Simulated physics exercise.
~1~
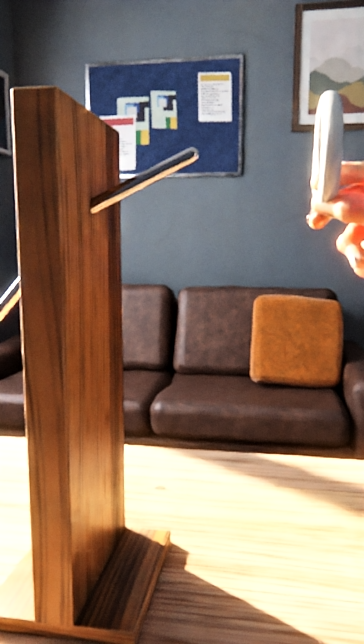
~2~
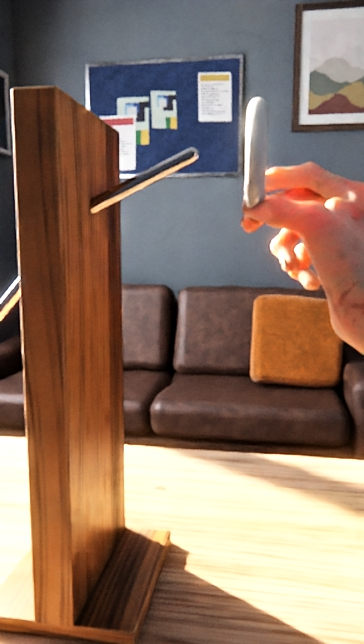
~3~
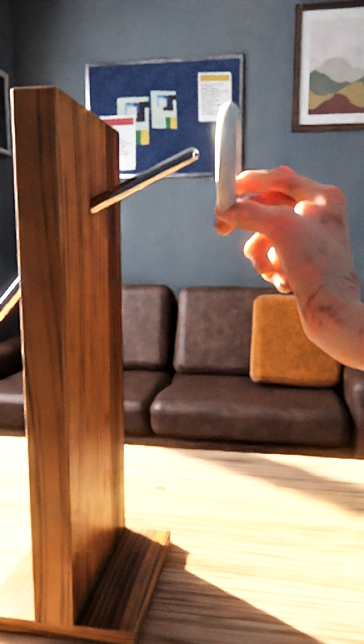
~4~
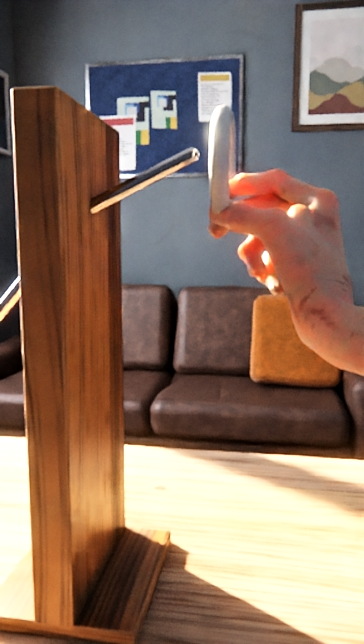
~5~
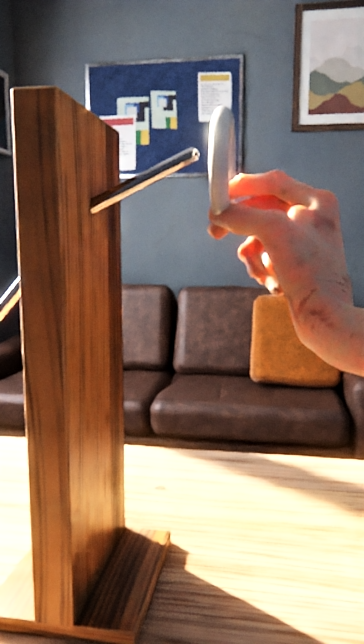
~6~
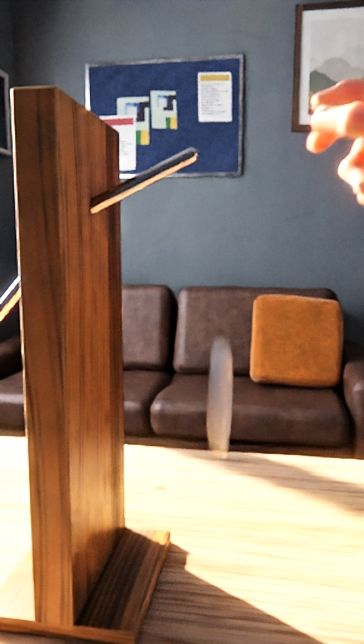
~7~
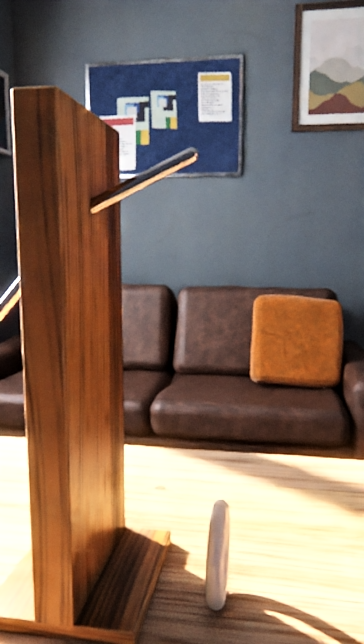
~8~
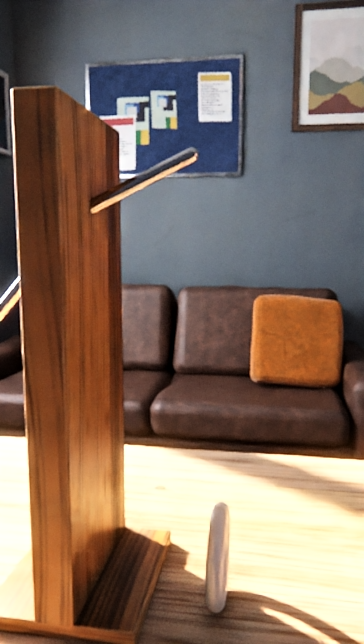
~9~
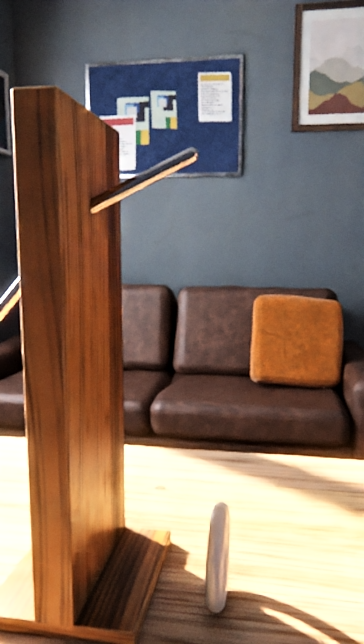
The clip shows a hand carrying a roll of white tape leftward toward the angled peg of a wooden stand, pausing just short of its tip. The hand lets go and withdraws, and the tape drops to the table, where it stays upright on its edge.
